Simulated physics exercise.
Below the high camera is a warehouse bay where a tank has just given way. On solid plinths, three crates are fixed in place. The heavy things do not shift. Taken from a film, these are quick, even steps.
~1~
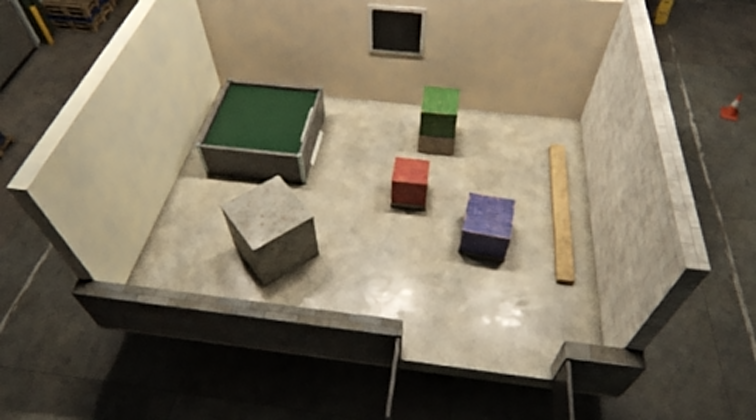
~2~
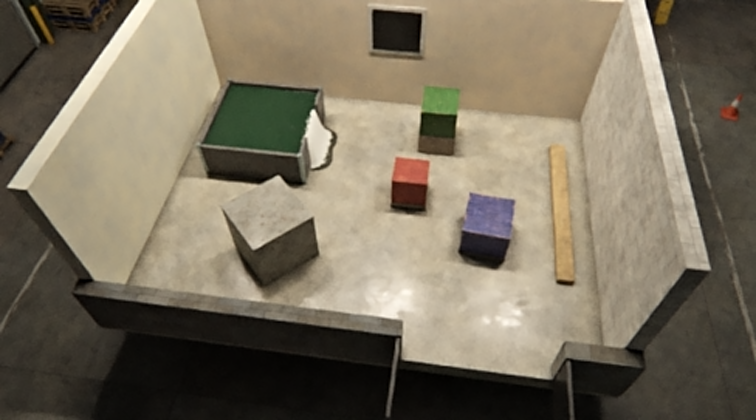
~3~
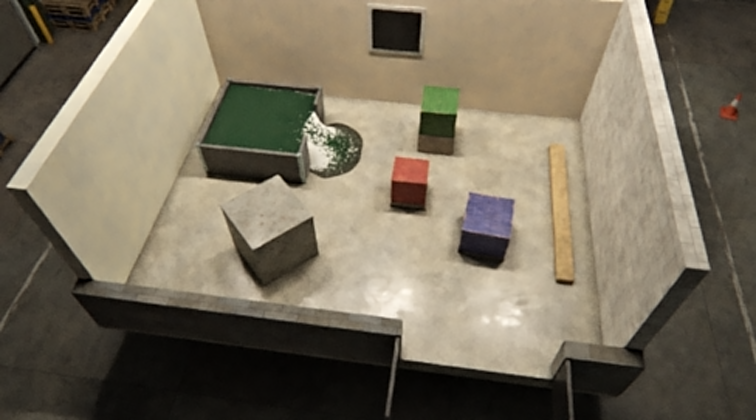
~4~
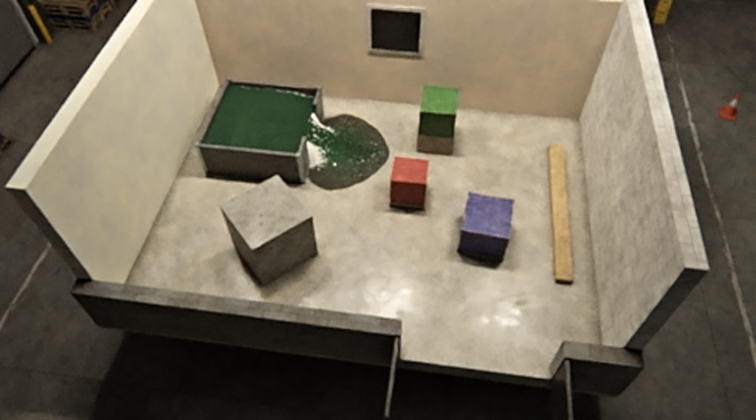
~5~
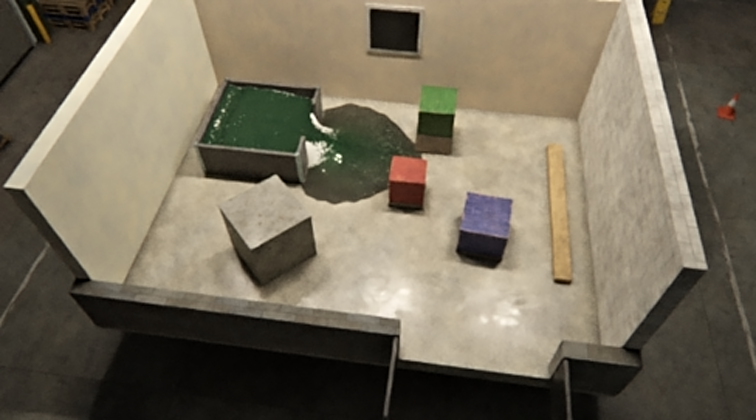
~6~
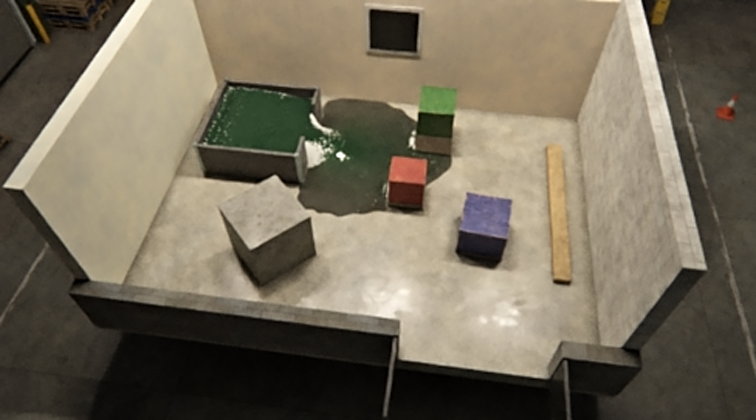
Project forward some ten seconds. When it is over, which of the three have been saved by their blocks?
The green crate is out of reach of the water. The red crate is within reach of the water. The blue crate is within reach of the water.
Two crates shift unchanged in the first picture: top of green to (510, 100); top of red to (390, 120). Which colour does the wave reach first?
I say the crate marked red.
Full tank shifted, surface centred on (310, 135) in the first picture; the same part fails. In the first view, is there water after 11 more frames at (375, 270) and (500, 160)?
Submerged, submerged.
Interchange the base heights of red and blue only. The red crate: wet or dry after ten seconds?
With the swap, the red crate is flooded.
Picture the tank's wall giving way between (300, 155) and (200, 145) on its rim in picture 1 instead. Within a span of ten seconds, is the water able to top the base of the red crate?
The red crate stays clear.
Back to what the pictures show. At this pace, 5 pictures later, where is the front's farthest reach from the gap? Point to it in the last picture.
My guess is roughly (544, 204).
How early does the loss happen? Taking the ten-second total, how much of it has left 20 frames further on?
Around 5 percent.
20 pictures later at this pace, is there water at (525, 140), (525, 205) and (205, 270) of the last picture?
First inundated, second inundated, third spared.
A moment on, water covers 25 % of the floor; the green crate water round its plinth, the red crate water round its plinth, the blue crate not reached.
Next, water covers 45 % of the floor; the green crate water round its plinth, the red crate water round its plinth, the blue crate water round its plinth.
Then, water covers 60 % of the floor; the green crate water round its plinth, the red crate water round its plinth, the blue crate water round its plinth.
Later, water covers 75 % of the floor; the green crate water round its plinth, the red crate water round its plinth, the blue crate water round its plinth.
In the end, water covers 90 % of the floor; the green crate stayed above the water, the red crate was topped, the blue crate was topped.
